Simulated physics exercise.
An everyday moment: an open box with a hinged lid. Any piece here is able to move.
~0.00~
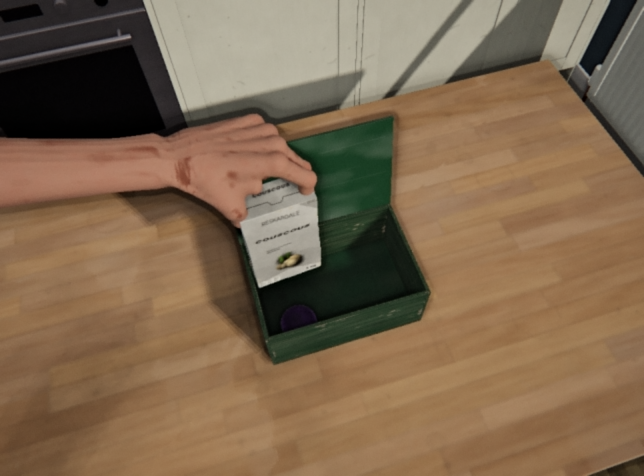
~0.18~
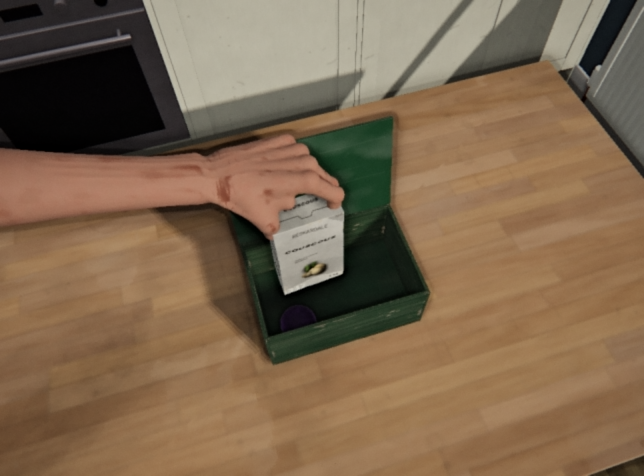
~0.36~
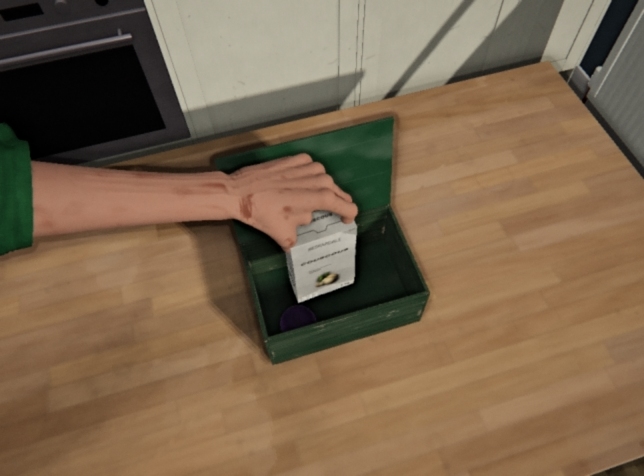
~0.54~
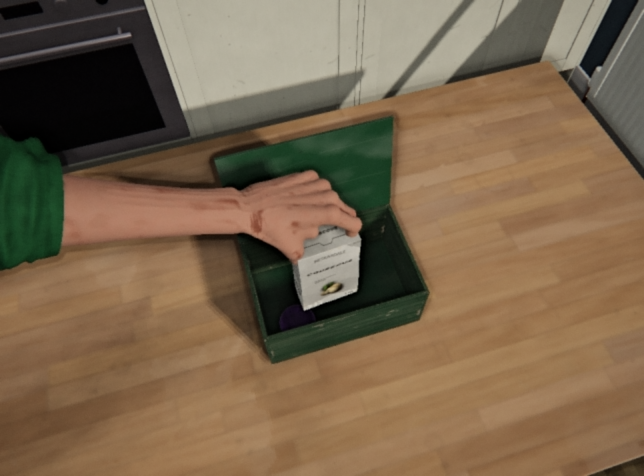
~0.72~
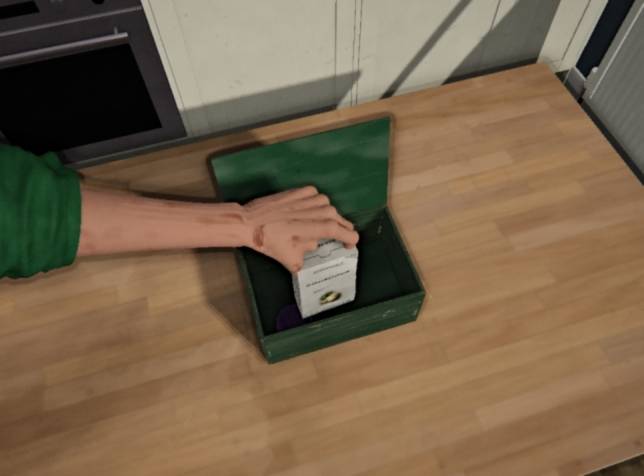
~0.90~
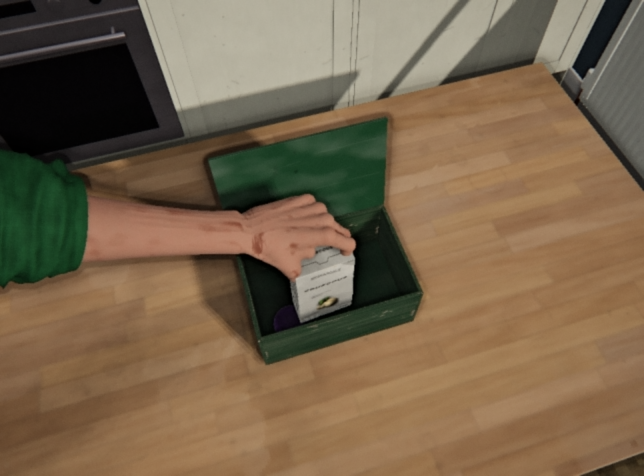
On a wooden kitchen counter, a hand lowering a white packet rightward into an open green box, still gripping it inside.
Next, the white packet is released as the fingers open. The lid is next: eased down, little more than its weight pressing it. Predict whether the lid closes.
Prediction: The lid closes fully.
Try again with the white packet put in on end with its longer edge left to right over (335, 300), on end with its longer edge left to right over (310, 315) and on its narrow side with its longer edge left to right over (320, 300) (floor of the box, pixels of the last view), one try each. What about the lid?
Results in order: Lid up, lid down, lid down.
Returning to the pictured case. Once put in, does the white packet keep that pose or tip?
The white packet ends up leaning.
By 1.20 s, white packet tilted by 72° near (342, 294); purple ball moved a little.
By 2.20 s, lid 79° above the rim; white packet on its side near (350, 297).
By 2.60 s, lid 48° above the rim; white packet on its side near (350, 297).
By 2.90 s, lid 16° above the rim; white packet on its side near (350, 297).
When it is over (3.5 s), lid shut; lying over in the box, white packet; purple ball as before. End places, in pixels of the last picture, white packet near (350, 297).
